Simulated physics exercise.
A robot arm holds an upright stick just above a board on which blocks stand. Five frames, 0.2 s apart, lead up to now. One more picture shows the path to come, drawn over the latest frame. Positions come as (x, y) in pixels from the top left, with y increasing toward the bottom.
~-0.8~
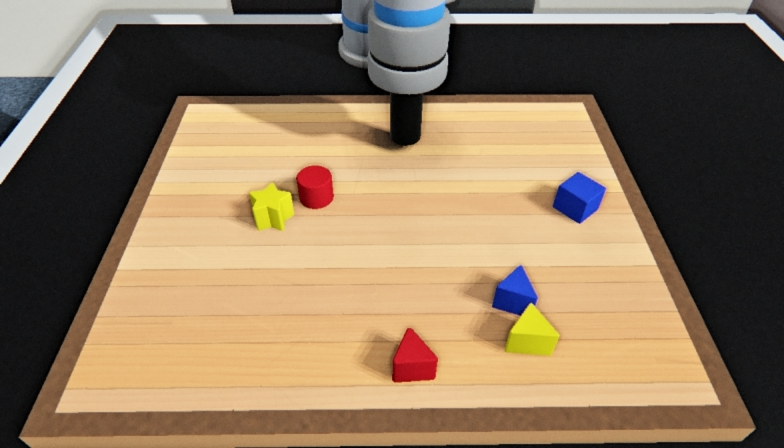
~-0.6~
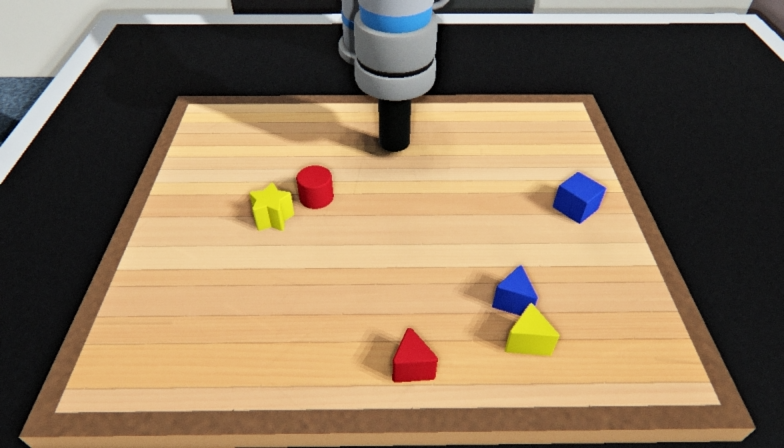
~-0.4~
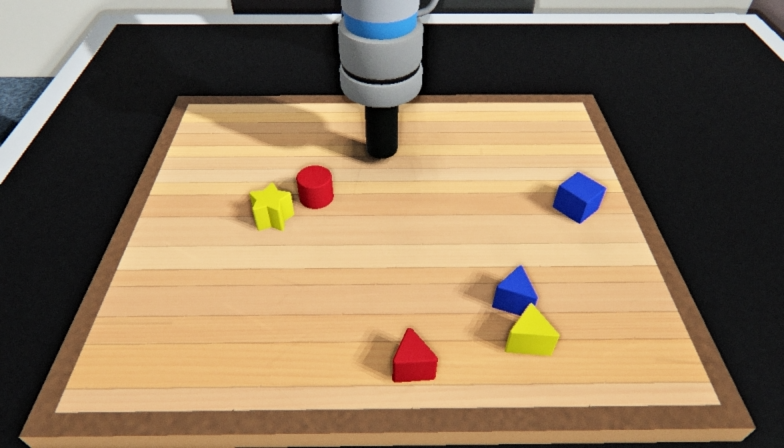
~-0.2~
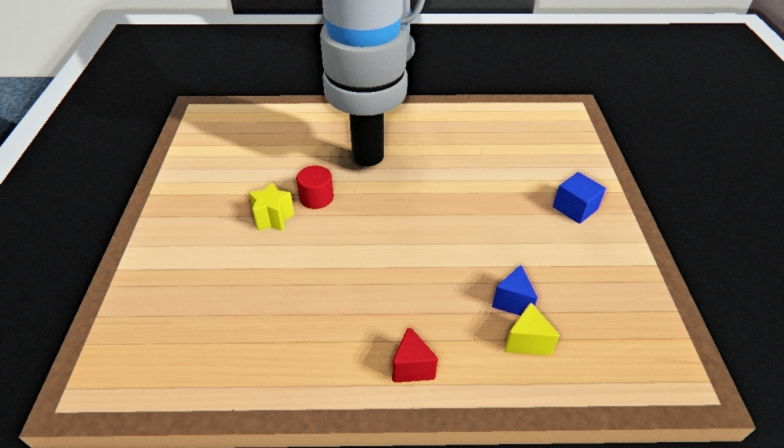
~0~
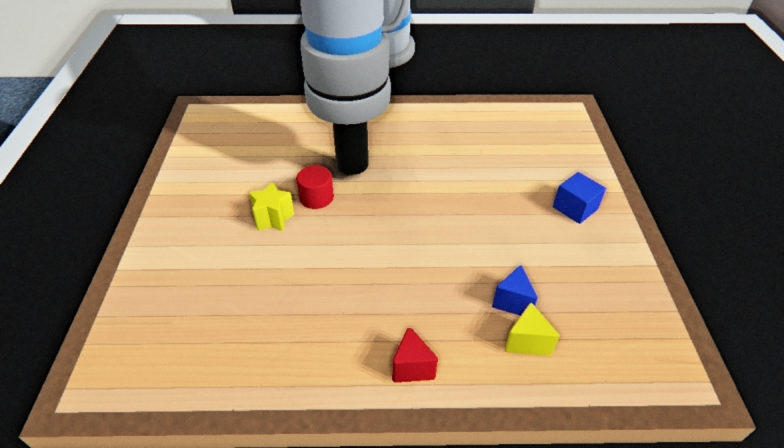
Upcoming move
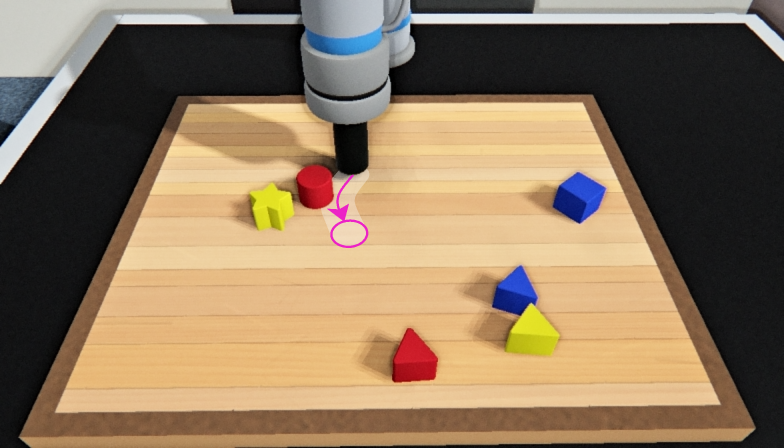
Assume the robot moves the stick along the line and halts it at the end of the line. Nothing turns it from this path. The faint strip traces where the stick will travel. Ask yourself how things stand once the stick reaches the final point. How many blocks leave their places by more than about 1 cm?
Expect one.
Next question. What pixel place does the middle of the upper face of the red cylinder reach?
It will likely be found at (300, 187).
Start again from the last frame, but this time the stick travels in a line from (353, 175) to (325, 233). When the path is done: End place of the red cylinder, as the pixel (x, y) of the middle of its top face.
Top centre: (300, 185).
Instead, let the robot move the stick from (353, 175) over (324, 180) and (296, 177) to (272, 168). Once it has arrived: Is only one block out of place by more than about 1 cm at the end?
Yes
The line goes from (353, 175) by way of (340, 192) and (340, 213) to (349, 233).
The first path, step by step. One third of the way, stick at (339, 183); red cylinder at (305, 181).
Two thirds of the way, stick at (339, 203); yellow star at (265, 199); red cylinder at (300, 187).
At the end, stick at (349, 224); yellow star at (265, 199); red cylinder at (300, 187).
